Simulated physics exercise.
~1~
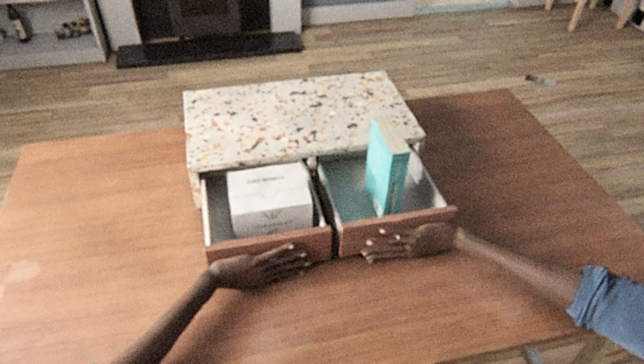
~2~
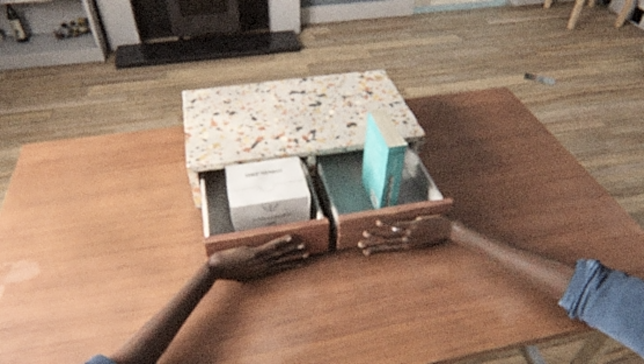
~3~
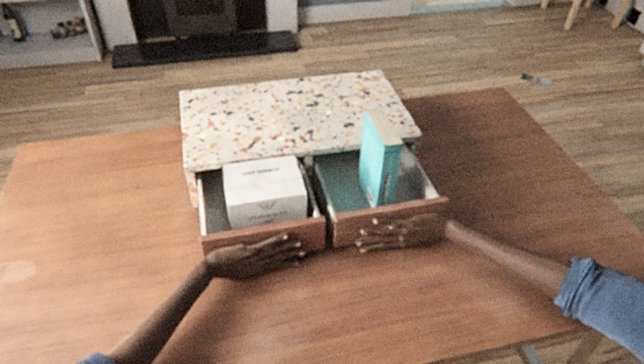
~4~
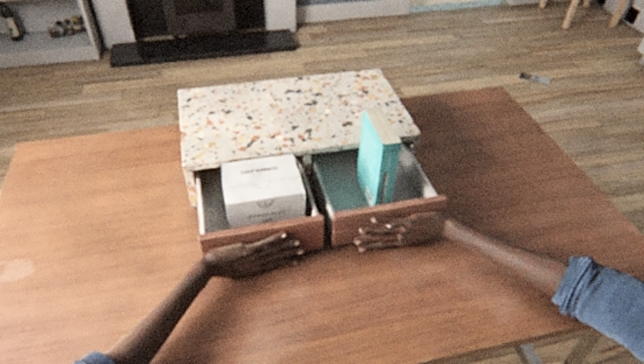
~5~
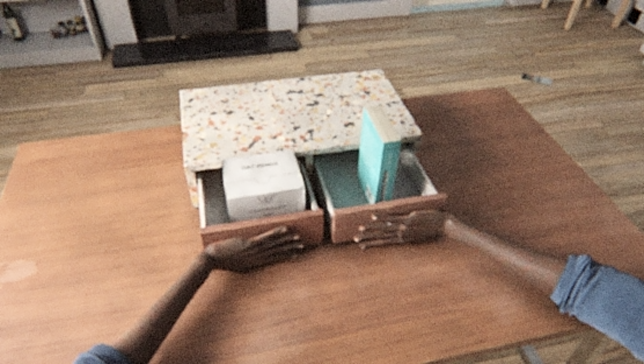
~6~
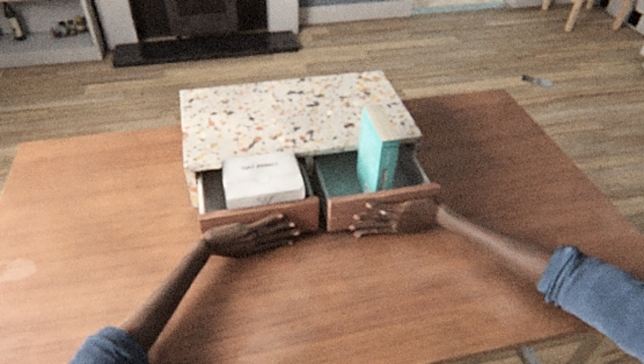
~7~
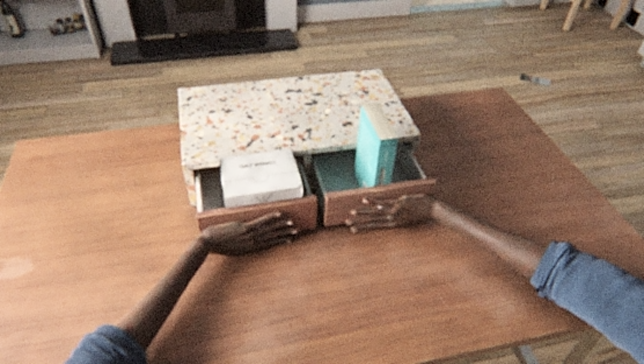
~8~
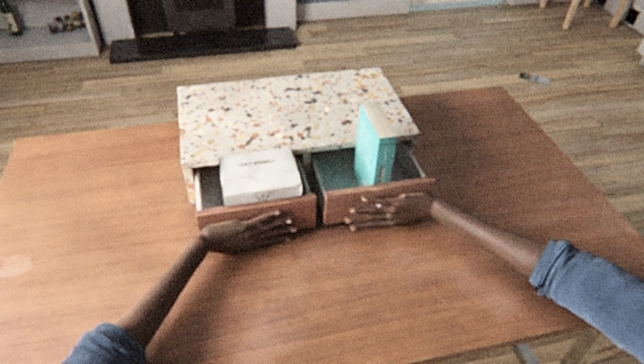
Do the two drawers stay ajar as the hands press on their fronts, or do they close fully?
Both drawers stay ajar. They move in a little under the hands, but the left one with the white box and the right one with the turquoise book are still open at the end.
